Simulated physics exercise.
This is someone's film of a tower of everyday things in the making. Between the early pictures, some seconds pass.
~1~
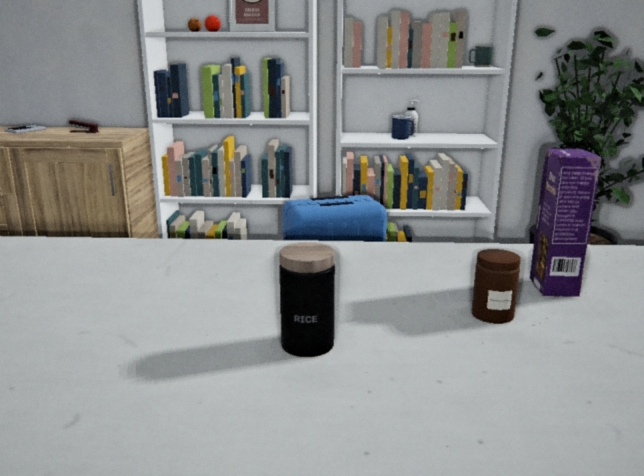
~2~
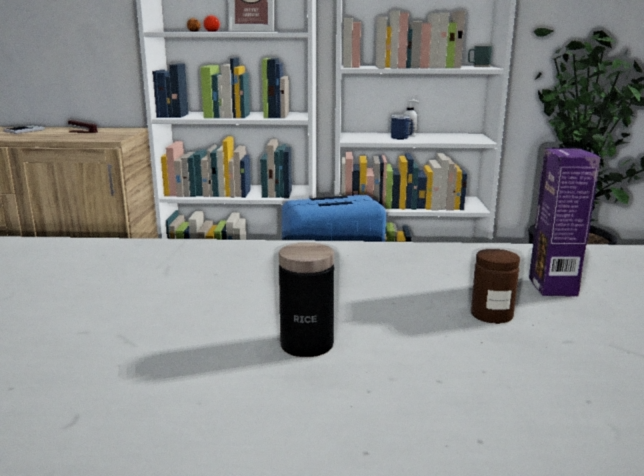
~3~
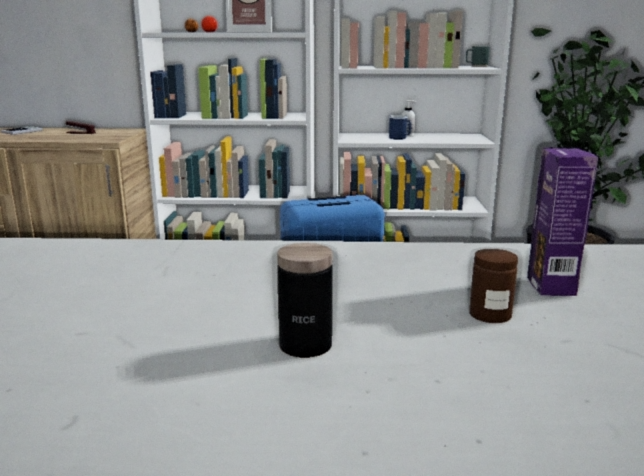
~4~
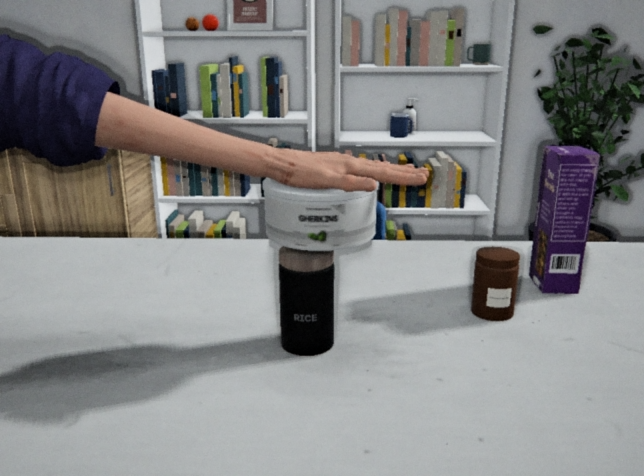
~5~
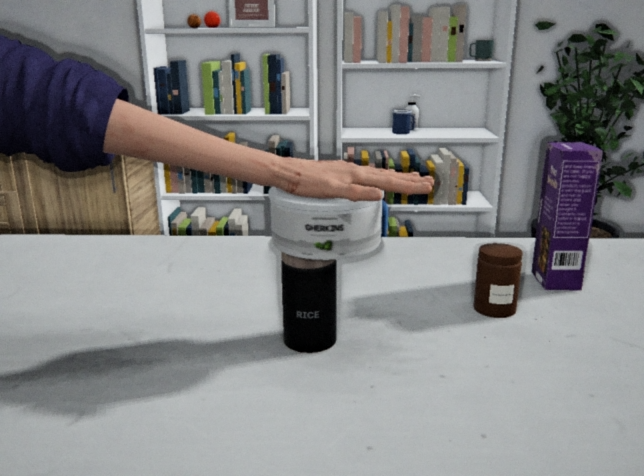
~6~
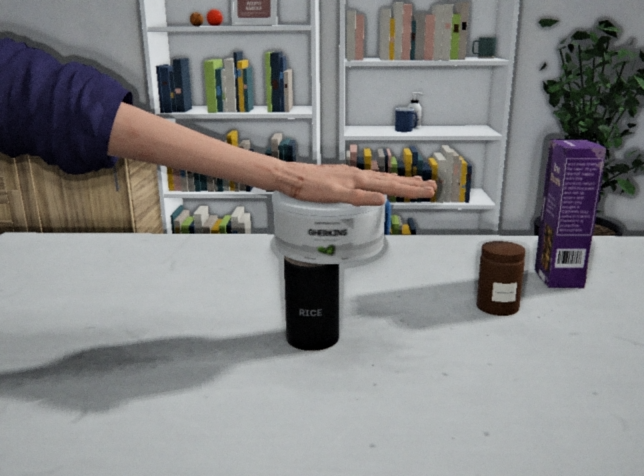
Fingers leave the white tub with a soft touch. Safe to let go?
Nothing comes down.
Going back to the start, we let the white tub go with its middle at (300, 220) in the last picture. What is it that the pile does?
Stands firm.
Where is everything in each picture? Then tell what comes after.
In the first frame, the last thing is not in view yet; black jar (307, 299).
In the second frame, the last thing is not in view yet; brown jar (495, 285).
In the third frame, the last thing is not in view yet; purple carton (560, 222).
The fourth frame shows still above its spot; white tub (320, 208); black jar (307, 298).
The fifth frame shows still above its spot; white tub (327, 216); brown jar (498, 280).
The sixth frame shows set down, still held; white tub (329, 219); purple carton (567, 214).
Then, 0.70 s on from there, no change.
Then, 1.60 s on from there, white tub resting near (329, 220).
In the end, all 4 unmoved. At the end, from the last picture's camera, white tub near (328, 220). The pile stays up.
